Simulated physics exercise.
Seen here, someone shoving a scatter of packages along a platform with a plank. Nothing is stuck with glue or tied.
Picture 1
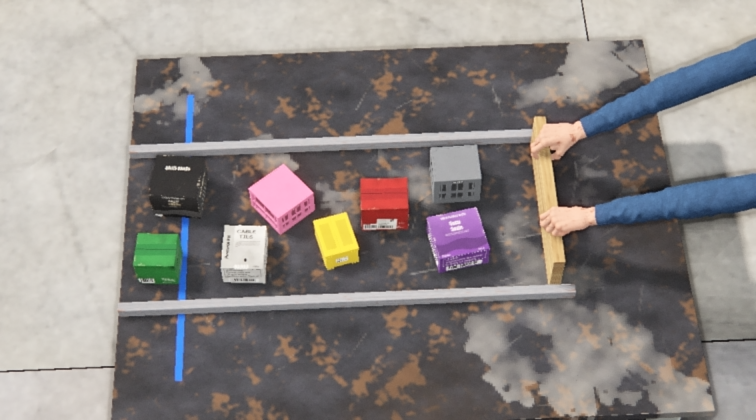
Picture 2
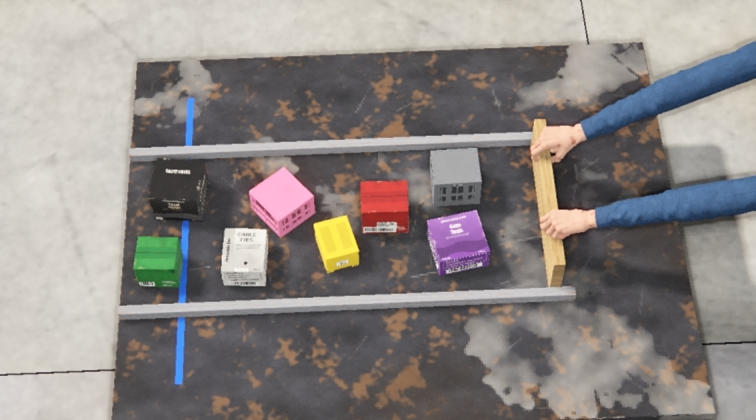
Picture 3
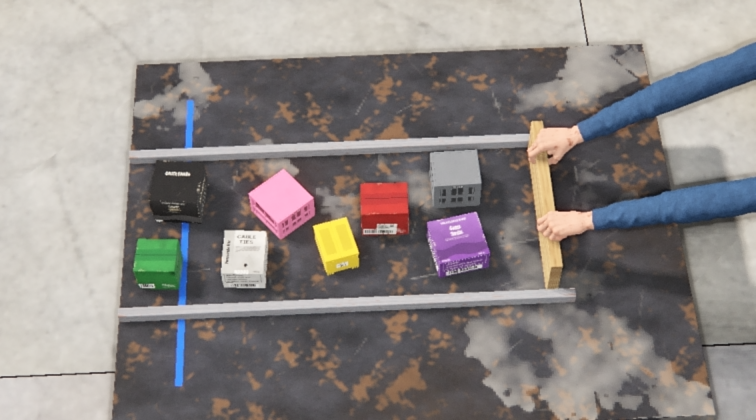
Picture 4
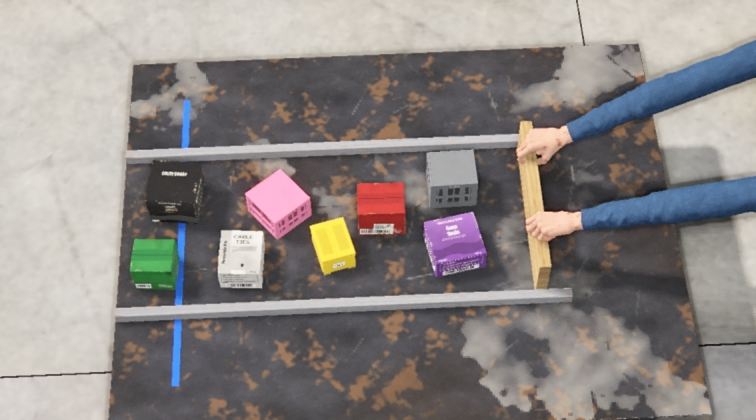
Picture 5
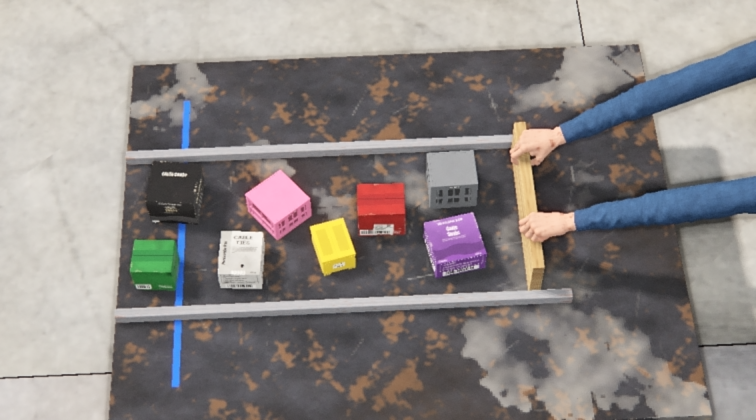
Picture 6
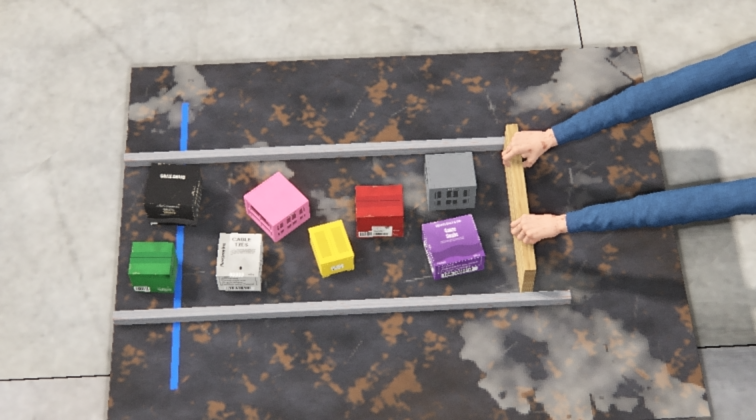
On a dark, rust-blotched platform over pale floor slabs, seen from above, two grey rails run across with a blue tape line at the left. Between them sit green, black, white, pink, yellow, red, grey and purple packages, with a wooden plank at the right. Two blue-sleeved arms slide the plank slightly left, not touching the packages, while the view drifts very slightly.
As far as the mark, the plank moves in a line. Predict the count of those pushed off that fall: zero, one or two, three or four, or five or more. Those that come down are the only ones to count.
The count is five or more.
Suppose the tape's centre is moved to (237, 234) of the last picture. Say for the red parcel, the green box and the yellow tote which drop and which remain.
What happens is that the red parcel rests in place, the green box winds up off it and the yellow tote rests in place.
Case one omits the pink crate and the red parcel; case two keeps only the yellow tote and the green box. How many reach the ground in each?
That gives 4 for the first pair taken away and 4 for the second.
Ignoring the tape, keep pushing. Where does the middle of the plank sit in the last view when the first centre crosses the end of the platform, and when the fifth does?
First at (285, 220), next at (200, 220).
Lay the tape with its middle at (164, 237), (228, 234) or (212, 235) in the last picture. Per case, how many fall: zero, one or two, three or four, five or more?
Result per tape, in order - at least five / either one or two / 3 or 4.
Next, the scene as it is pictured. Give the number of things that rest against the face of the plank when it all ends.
That makes 2.
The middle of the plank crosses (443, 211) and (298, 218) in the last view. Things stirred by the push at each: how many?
Counting first: 3, next 8.
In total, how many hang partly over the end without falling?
It's 0.
Soon after, none off yet; green box at rest near (154, 267); black box at rest near (174, 195); white box at rest near (240, 262).
After that, none off yet; green box displaced about its own width near (125, 277); black box displaced about its own width near (134, 188); white box displaced about its own width near (179, 276).
In the end, the number that fall off is five or more; gone, red parcel, yellow tote, pink crate, white box, black box and green box.
